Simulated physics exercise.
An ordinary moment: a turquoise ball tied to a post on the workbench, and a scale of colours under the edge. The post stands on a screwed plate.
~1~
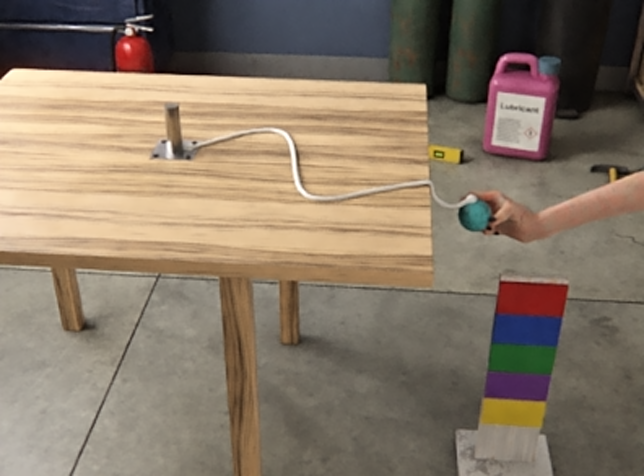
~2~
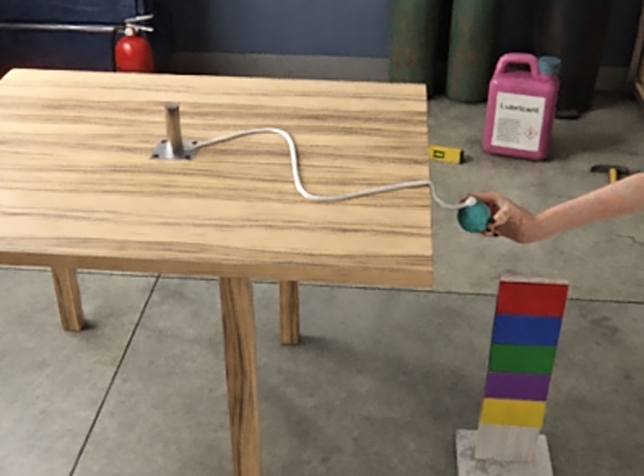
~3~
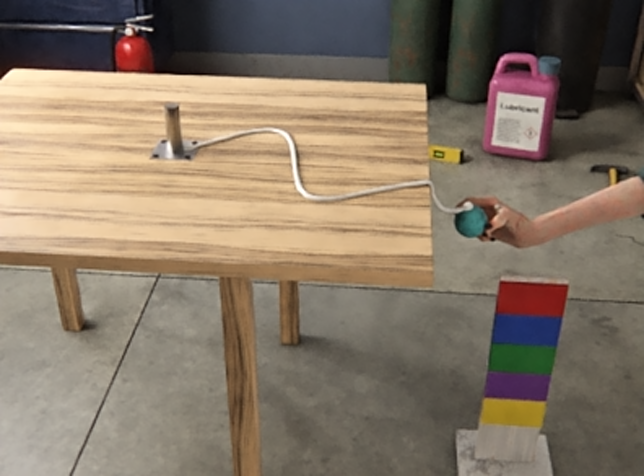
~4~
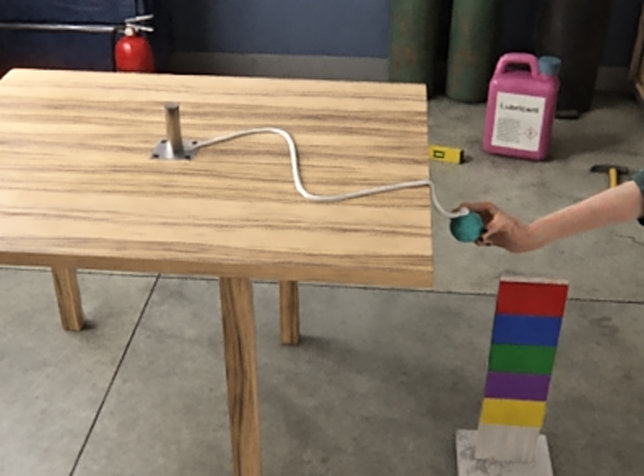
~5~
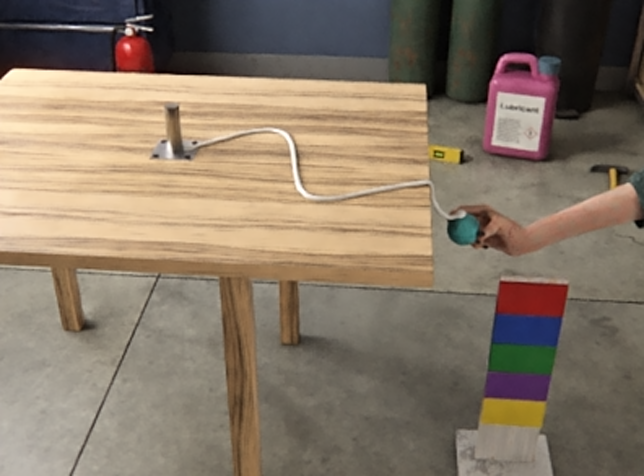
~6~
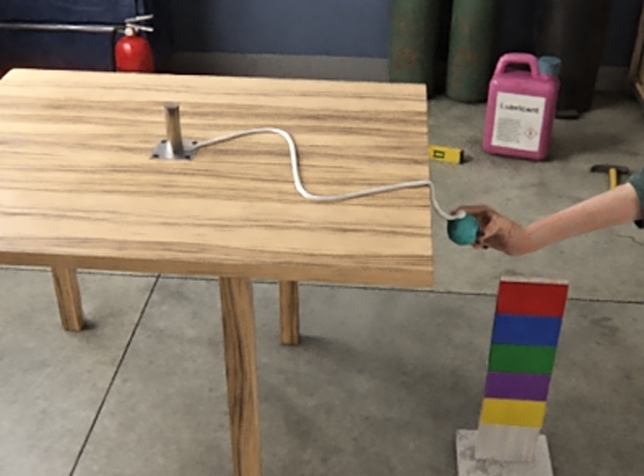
In a workshop, a hand holds a turquoise ball tied by a slack white cord to a post on a wooden table, beside an upright strip of coloured bands, and moves it slightly left and down toward the table edge.
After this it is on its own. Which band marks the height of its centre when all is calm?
Its centre hangs level with the green band.
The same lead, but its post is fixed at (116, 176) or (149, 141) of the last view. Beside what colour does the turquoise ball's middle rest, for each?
It would be blue; blue.
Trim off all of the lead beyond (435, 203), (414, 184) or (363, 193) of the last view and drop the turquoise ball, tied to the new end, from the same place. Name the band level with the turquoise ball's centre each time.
Taking them in turn: Blue; red; no band.
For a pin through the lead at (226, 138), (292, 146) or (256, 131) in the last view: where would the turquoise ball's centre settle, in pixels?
In that order: (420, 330), (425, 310) and (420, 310).
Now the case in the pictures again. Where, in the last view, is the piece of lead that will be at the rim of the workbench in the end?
The one at (303, 192).
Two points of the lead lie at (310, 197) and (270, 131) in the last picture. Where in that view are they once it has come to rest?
Near (430, 179) and (281, 156).
A little later, ball near (419, 317); level with blue.
Next, ball near (414, 327); level with green.
When it is over, ball near (418, 334); level with green. Its middle rests at the green band.
